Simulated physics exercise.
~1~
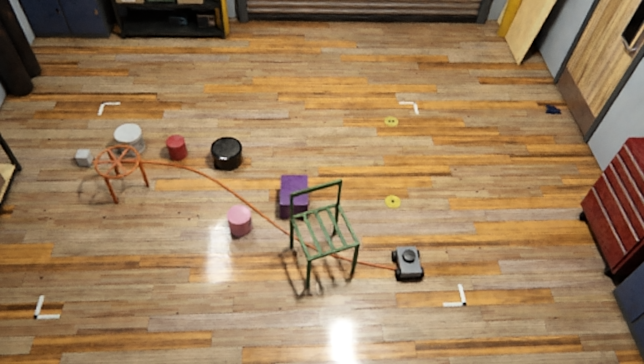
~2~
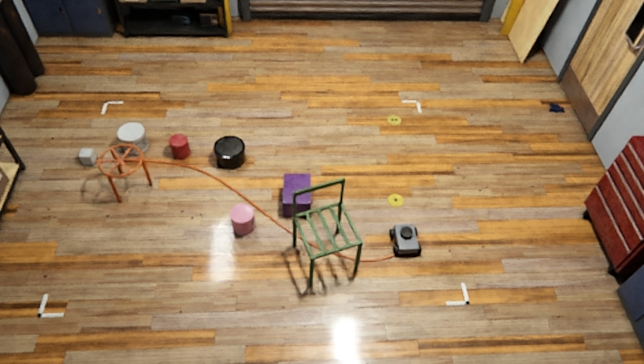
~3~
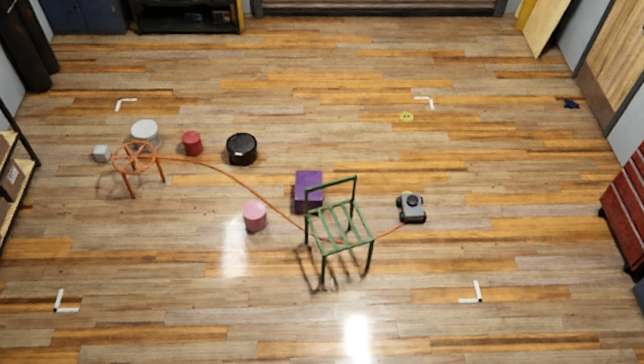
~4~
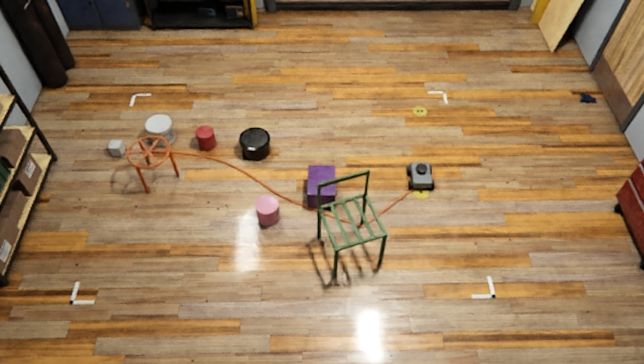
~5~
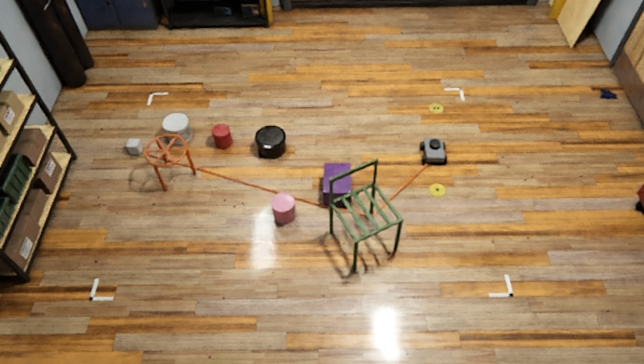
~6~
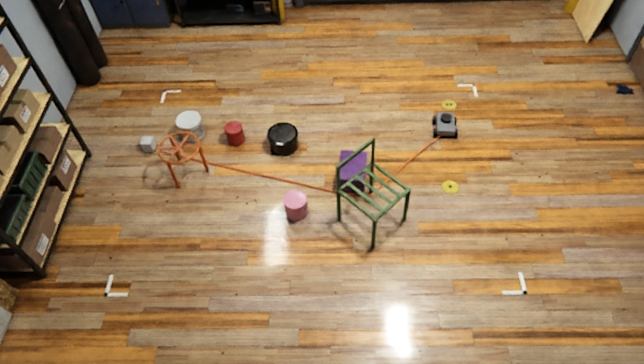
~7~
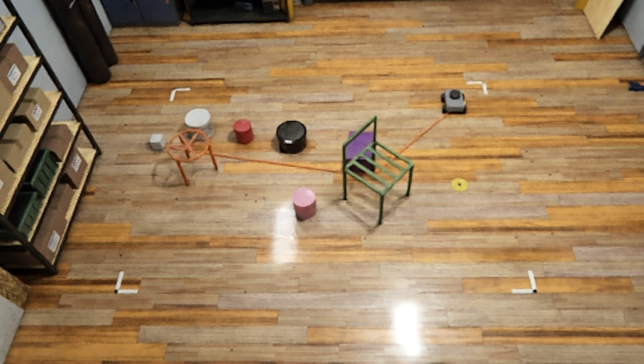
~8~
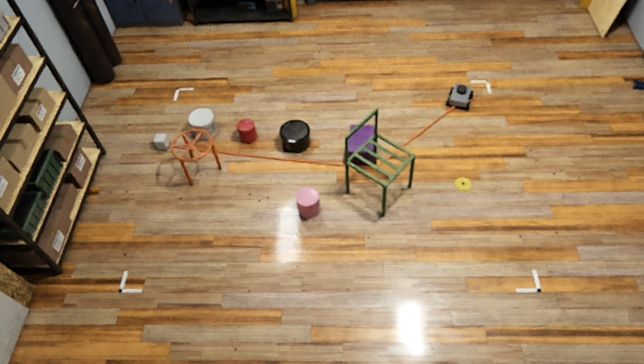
A small cart pulls an orange lead up the floor, dragging the green chair and purple crate.
